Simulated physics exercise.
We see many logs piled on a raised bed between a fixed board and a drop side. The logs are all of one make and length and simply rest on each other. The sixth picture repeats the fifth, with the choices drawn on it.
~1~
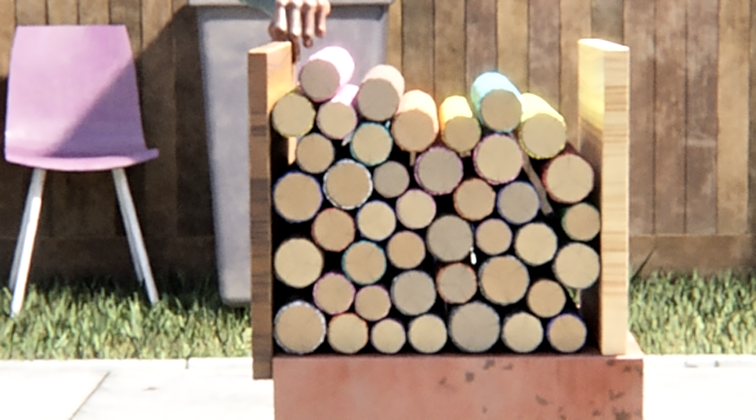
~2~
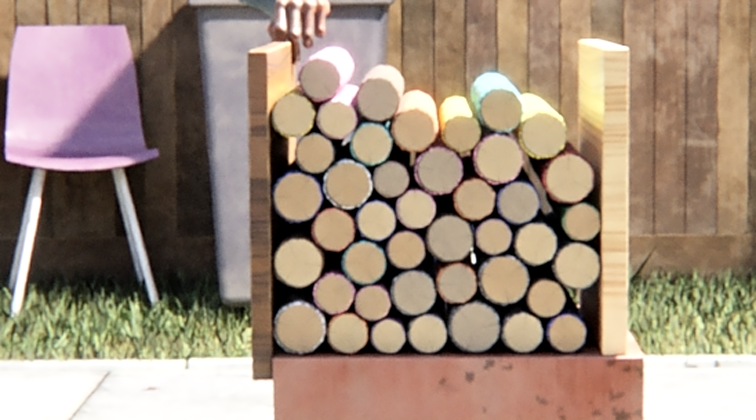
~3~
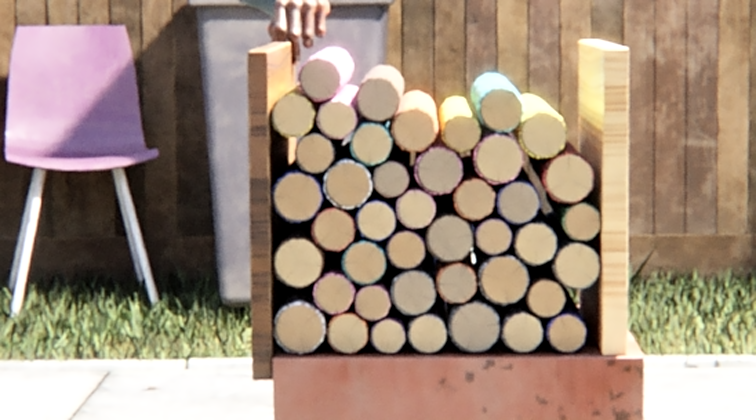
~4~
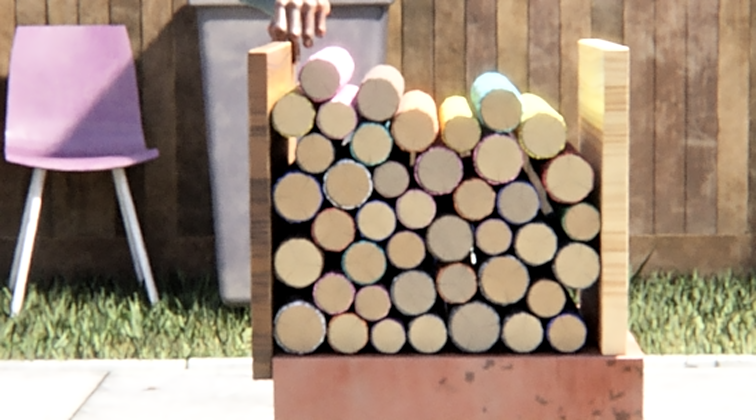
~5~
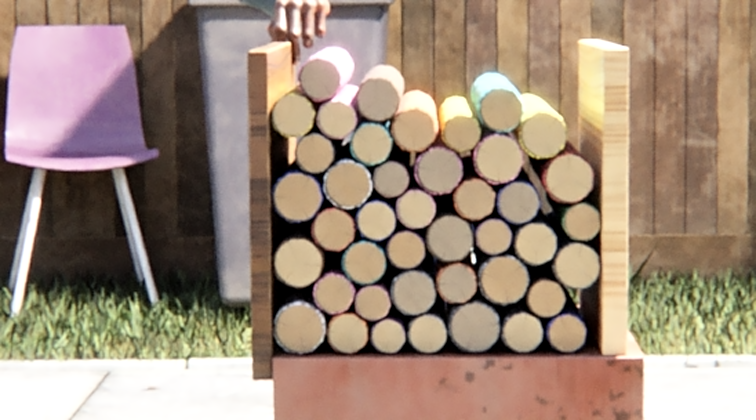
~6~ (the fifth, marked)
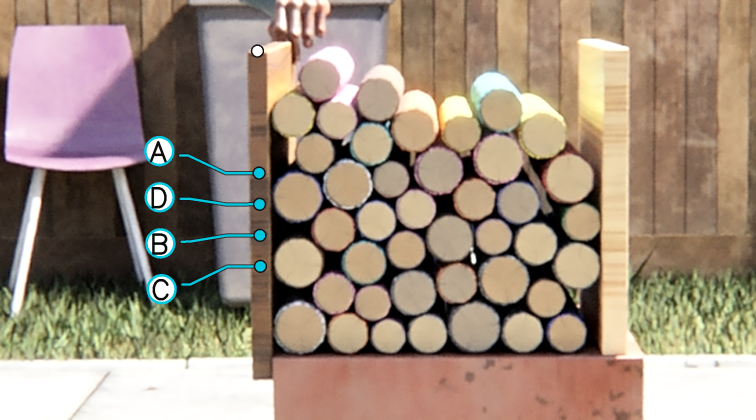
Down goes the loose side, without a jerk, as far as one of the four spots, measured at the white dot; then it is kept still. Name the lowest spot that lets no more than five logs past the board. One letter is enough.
Down to B.
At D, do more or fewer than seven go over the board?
It loses fewer than seven.
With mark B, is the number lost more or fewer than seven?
At B, fewer than seven.
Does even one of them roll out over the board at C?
At C: Yes.
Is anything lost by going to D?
Yes.
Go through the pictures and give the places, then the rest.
In the first picture, a log (298, 263); a log (406, 250); a log (297, 197).
In the second picture, a log (297, 197); a log (582, 222).
In the third picture, a log (438, 171); a log (414, 129).
In the fourth picture, a log (501, 110); side board (275, 196).
In the fifth picture, a log (299, 328); a log (522, 333); a log (298, 263).
On the copy, A at (259, 174); B at (260, 236); C at (260, 266); D at (260, 204); the white dot at (258, 52).
On B. First, top of the board (269, 133).
Then, top of the board (271, 226).
Finally, top of the board (271, 235), two out over the board.
By contrast, A none out over the board; C more than five out over the board; D two out over the board.
